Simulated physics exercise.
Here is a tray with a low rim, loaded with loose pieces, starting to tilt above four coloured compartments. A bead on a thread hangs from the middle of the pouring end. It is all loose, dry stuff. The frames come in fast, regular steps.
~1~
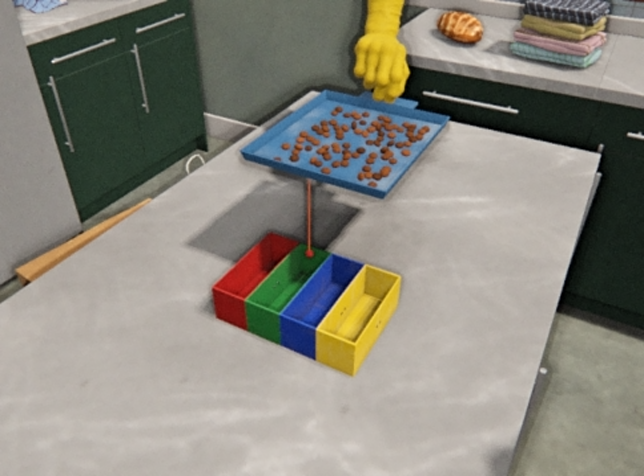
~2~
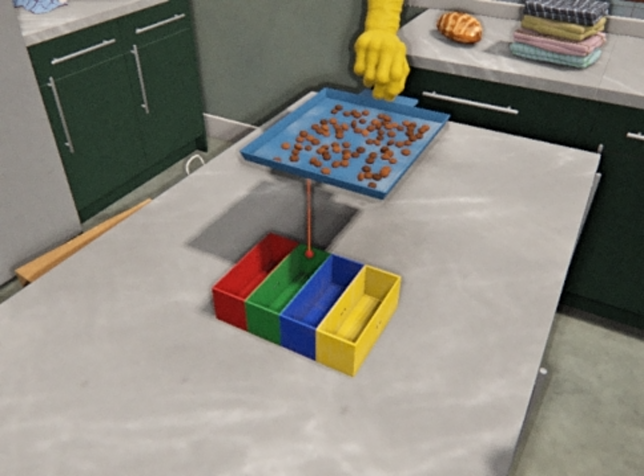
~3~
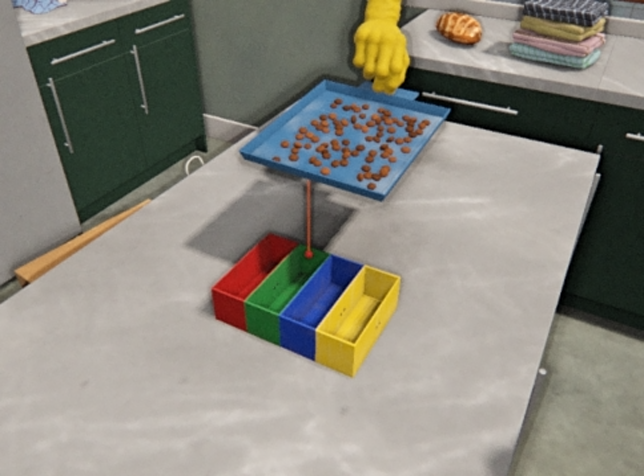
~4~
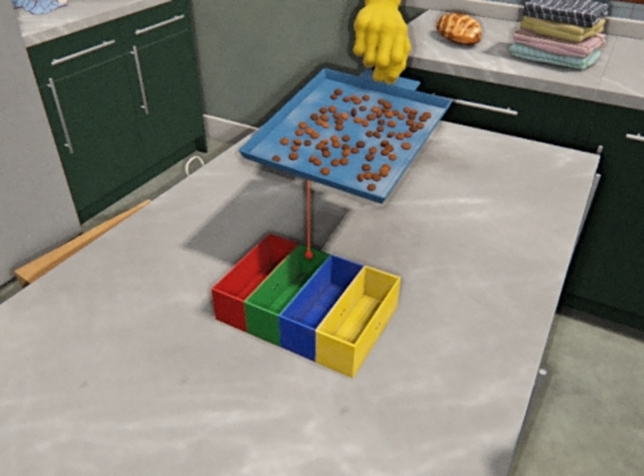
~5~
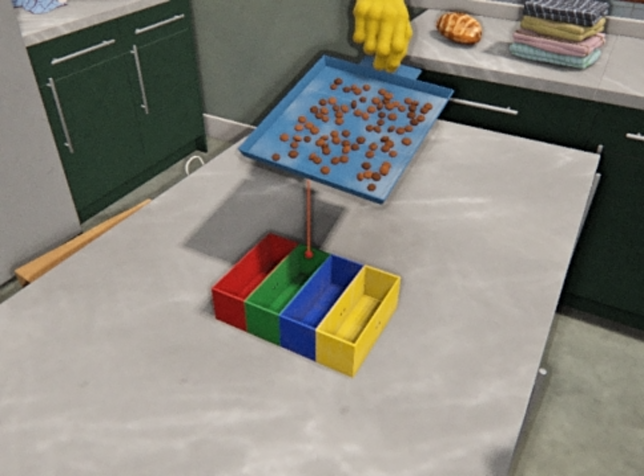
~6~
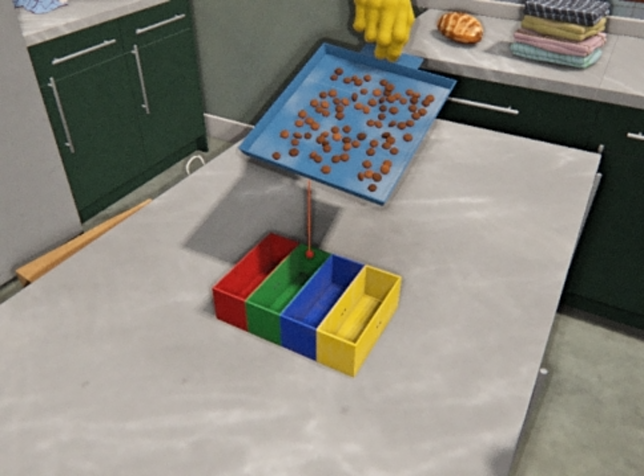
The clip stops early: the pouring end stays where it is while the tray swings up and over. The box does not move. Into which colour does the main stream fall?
Fullest: The yellow cell.
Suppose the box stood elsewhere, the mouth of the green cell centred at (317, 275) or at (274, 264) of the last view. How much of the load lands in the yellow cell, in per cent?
Near 20 % and 40 %.
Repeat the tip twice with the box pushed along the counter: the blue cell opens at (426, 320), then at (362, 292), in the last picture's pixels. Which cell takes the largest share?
At the first place the cell in red, at the second blue.
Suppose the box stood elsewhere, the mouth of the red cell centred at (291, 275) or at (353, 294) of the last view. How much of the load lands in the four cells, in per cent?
The first gives 100 %, the second 70 %.
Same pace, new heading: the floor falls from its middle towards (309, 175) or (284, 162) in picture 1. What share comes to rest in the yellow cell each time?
First some 10, then 0 per cent.
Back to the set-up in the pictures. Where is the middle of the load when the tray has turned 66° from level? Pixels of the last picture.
Near (353, 190).
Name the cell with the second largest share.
In second place: Blue.
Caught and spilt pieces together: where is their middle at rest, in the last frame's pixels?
Roughly at (350, 322).
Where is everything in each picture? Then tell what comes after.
Corners of the pouring end at (245, 150) and (384, 189), level; middle of the load at (370, 143), bits of dog kibble; bead on its thread at (309, 253); red cell at (230, 306); green cell at (263, 320); blue cell at (298, 334); yellow cell at (336, 350), in the first frame.
Corners of the pouring end at (244, 150) and (383, 190), level; middle of the load at (370, 142), in the second frame.
Corners of the pouring end at (244, 150) and (383, 192), tipped barely, lowest at the right corner; middle of the load at (369, 139), in the third frame.
Corners of the pouring end at (243, 149) and (383, 194), tipped a little, lowest at the right corner; middle of the load at (370, 134), in the fourth frame.
Corners of the pouring end at (243, 147) and (382, 196), tipped a little, lowest at the right corner; middle of the load at (370, 128), in the fifth frame.
Corners of the pouring end at (243, 146) and (383, 198), tipped clearly, lowest at the right corner; middle of the load at (371, 123); red cell at (230, 307); green cell at (264, 321); blue cell at (299, 335); yellow cell at (336, 350), in the sixth frame.
Soon after the last picture, tray tipped steeply; most on the tray; about a quarter falling or outside the box.
A little later, tray tipped past a quarter turn; about half in the yellow cell; about a quarter in the blue cell; a small part in the green cell; about a quarter falling or outside the box.
Later still, tray tipped past a quarter turn; about half in the yellow cell; about a third in the blue cell; a small part in the green cell; a small part falling or outside the box.
At rest, tray tipped past a quarter turn; about half in the yellow cell; about a third in the blue cell; a small part in the green cell; none in the red cell; a small part outside the box.
